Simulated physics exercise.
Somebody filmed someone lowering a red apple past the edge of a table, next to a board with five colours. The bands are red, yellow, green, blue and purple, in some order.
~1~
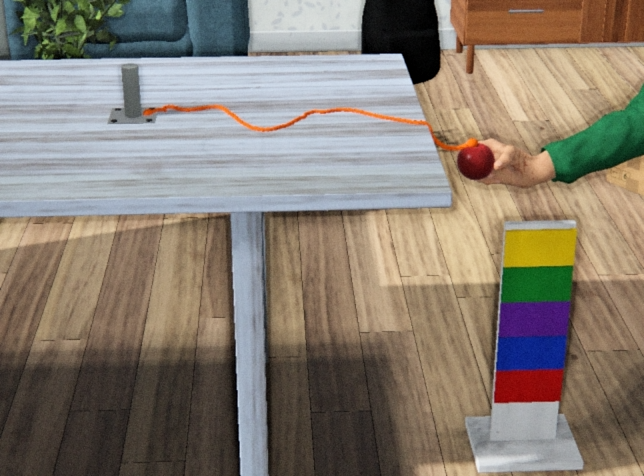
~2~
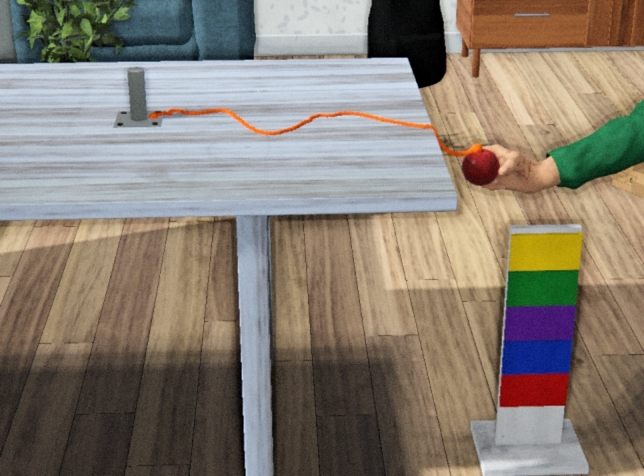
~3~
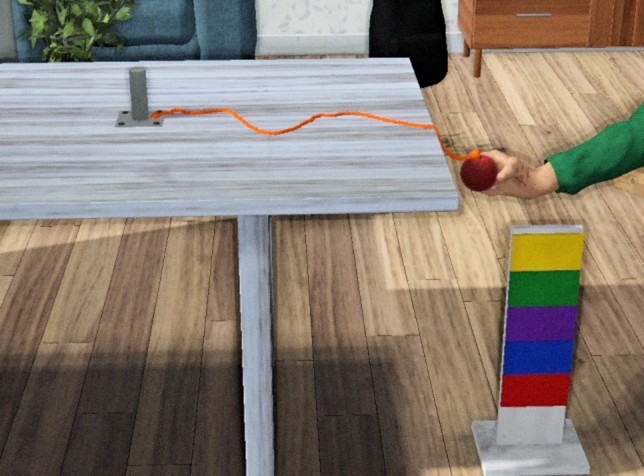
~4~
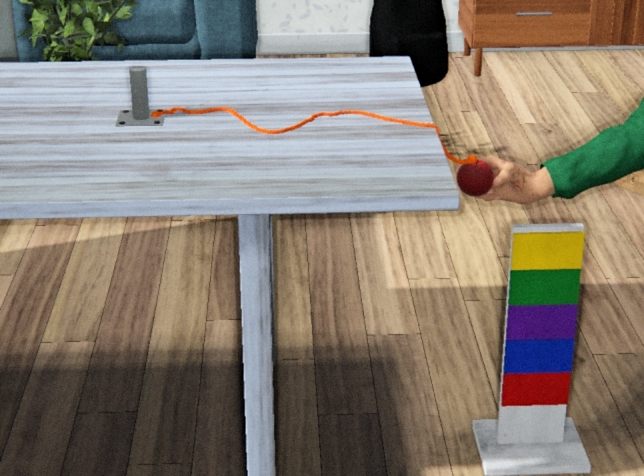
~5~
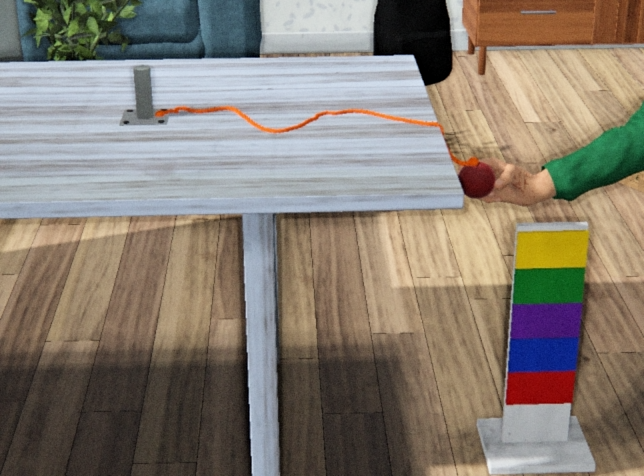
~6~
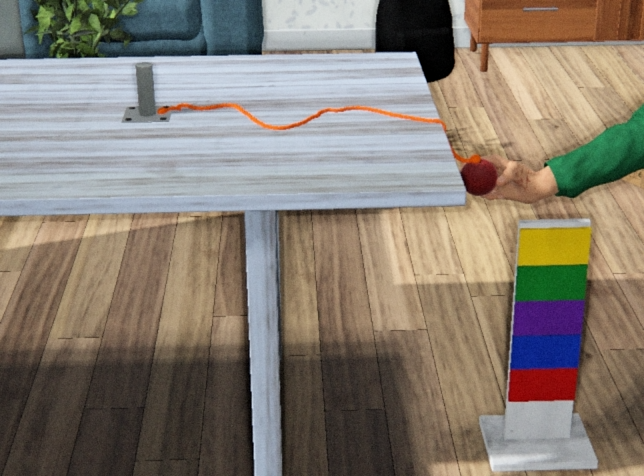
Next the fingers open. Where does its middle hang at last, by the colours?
Its centre hangs level with the green band.
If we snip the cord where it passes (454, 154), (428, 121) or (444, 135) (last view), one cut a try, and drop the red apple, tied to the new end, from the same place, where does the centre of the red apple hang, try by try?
About (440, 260), (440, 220) and (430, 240).
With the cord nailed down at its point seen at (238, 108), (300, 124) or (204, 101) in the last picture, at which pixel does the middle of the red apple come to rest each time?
Try by try, around (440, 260), (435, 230) and (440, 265).
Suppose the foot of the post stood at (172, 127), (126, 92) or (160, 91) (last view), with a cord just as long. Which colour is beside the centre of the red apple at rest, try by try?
One after the other, purple; yellow; green.
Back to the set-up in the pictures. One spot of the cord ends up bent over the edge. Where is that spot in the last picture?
The one at (353, 109).
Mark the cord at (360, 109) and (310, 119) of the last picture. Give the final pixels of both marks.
The first at (442, 131), the second at (381, 119).
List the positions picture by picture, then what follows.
The first picture shows red apple (476, 161); yellow (540, 249); green (537, 285); purple (534, 320); blue (532, 354); red (529, 387).
The second picture shows red apple (481, 167); cord through (175, 111) (236, 117) (285, 131) (339, 115) (410, 125).
The third picture shows red apple (479, 173).
The fourth picture shows red apple (476, 178); cord through (177, 109) (238, 116) (287, 130) (341, 113) (412, 124).
The fifth picture shows red apple (477, 180).
The sixth picture shows red apple (479, 177); cord through (184, 106) (244, 112) (293, 126) (347, 109) (418, 119).
Soon after, apple near (407, 271); level with green.
Then, apple near (443, 283); level with green.
At rest, apple near (443, 285); level with green. Its middle rests at the green band.
